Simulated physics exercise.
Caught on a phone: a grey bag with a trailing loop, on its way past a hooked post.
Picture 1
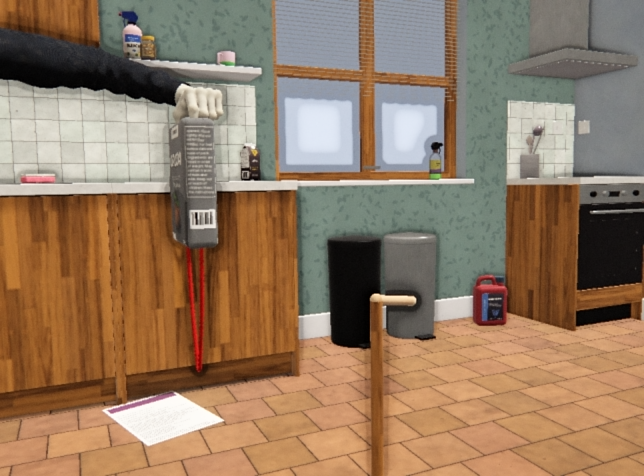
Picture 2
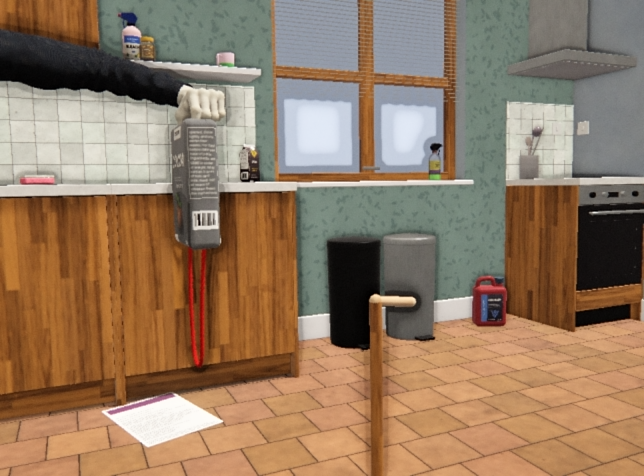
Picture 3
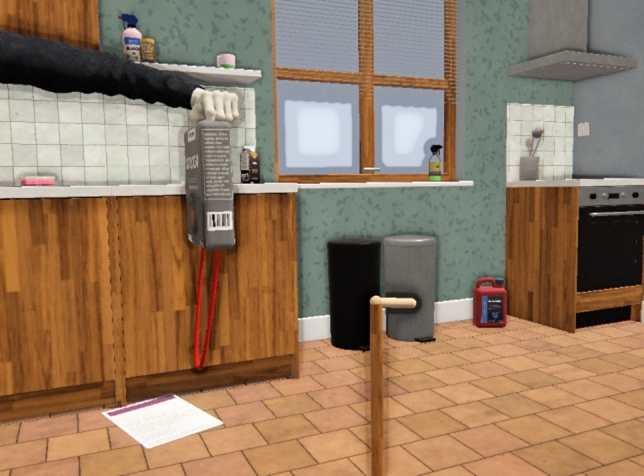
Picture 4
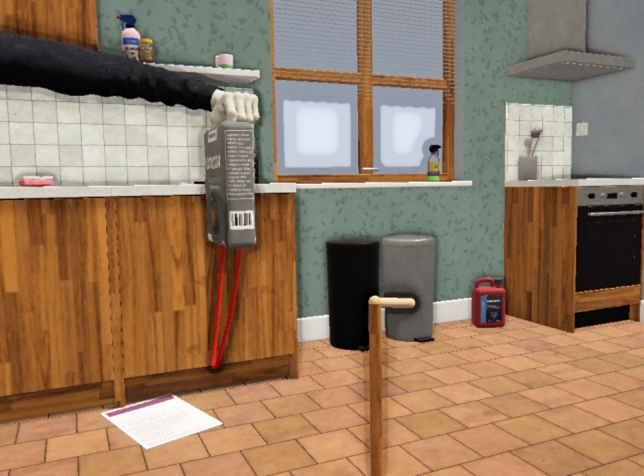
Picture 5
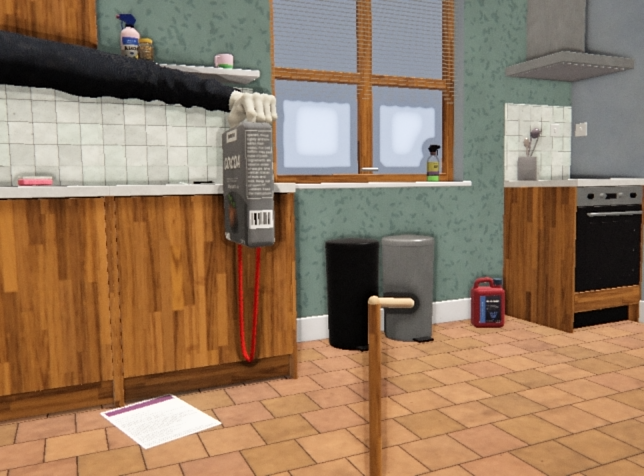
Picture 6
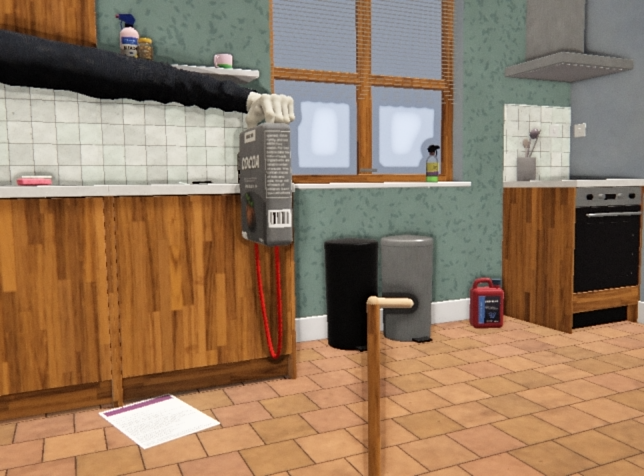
A grey bag with a trailing red loop moves right, held by a white-gloved hand.
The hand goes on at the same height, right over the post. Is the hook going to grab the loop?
Outcome: The grey bag goes by freely.
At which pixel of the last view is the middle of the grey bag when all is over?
Near (482, 183).
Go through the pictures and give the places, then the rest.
In the first picture, grey bag (192, 184); hook tip (412, 301).
In the second picture, grey bag (195, 185); bottom of the loop (198, 365).
In the third picture, grey bag (208, 186).
In the fourth picture, grey bag (229, 186); bottom of the loop (214, 367).
In the fifth picture, grey bag (247, 186).
In the sixth picture, grey bag (264, 185); bottom of the loop (275, 357); hook tip (408, 304); hook points away from it, loop hangs below the hook.
Then, 0.74 s past the final frame, bag over the post near (343, 184).
Then, 1.88 s past the final frame, bag past the post near (449, 183).
Then, 2.28 s past the final frame, bag past the post near (481, 182).
When it is over, bag past the post near (482, 182). The grey bag comes away clean.
